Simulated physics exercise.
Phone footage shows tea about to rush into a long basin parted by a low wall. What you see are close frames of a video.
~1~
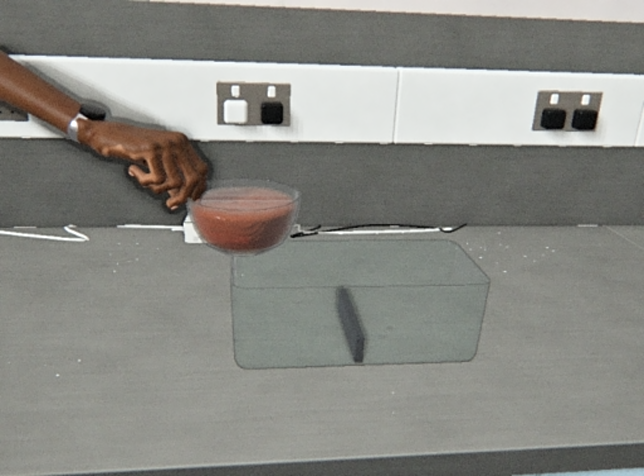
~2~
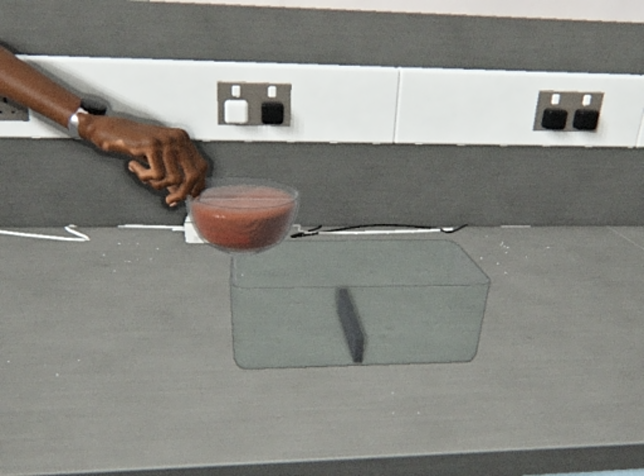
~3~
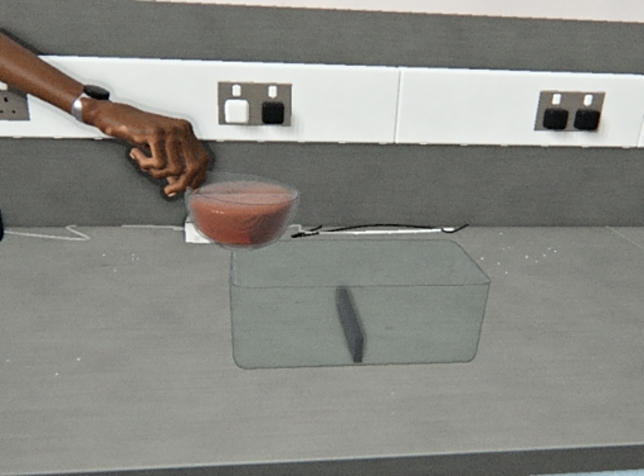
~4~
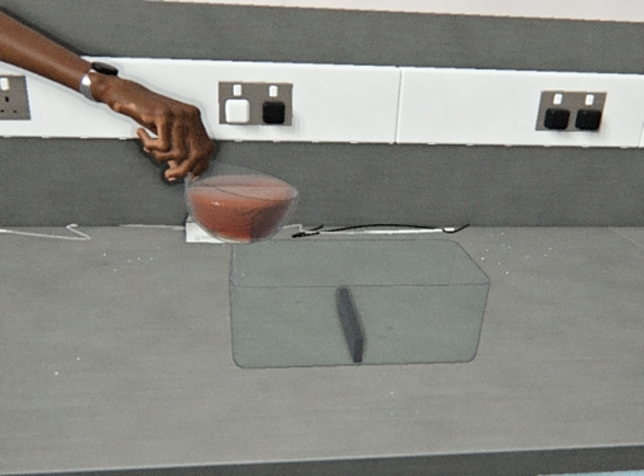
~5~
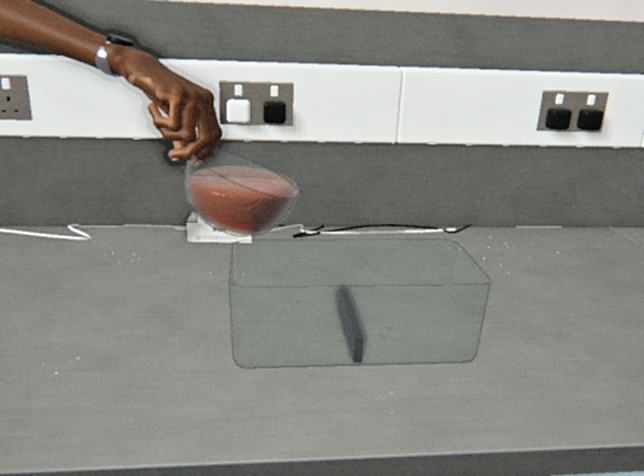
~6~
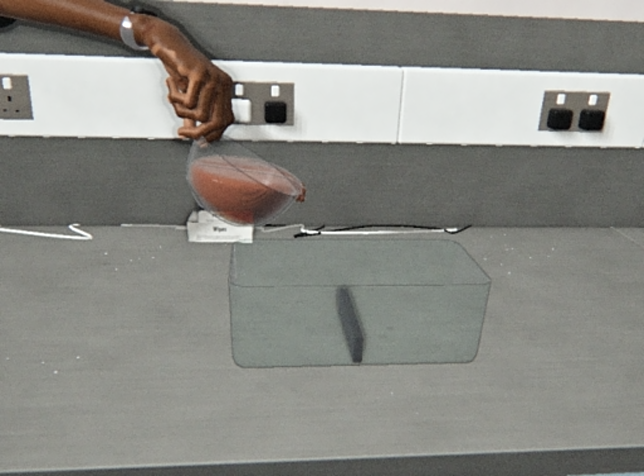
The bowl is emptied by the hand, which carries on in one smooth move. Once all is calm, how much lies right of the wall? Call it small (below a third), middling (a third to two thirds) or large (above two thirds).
Large.
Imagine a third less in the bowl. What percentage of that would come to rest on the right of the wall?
Near 75 parts in a hundred.
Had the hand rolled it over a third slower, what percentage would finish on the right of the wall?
Around 85 in a hundred.
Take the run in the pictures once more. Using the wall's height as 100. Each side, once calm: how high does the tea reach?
The left reads 20 in a hundred and the right 60 in a hundred.
A moment on, the bowl is tipped on its side and 33 per cent is still to pour, 6 is left of the wall and 9 right of it.
Next, the bowl is tipped on its side and 1 per cent is still to pour, 7 is left of the wall and 81 right of it.
Then the bowl is tipped on its side and 0 per cent is still to pour, 19 is left of the wall and 75 right of it.
Later the bowl is tipped on its side and 0 per cent is still to pour, 23 is left of the wall and 74 right of it.
At rest 23 per cent lies left of the wall, 74 right of it and 3 outside.
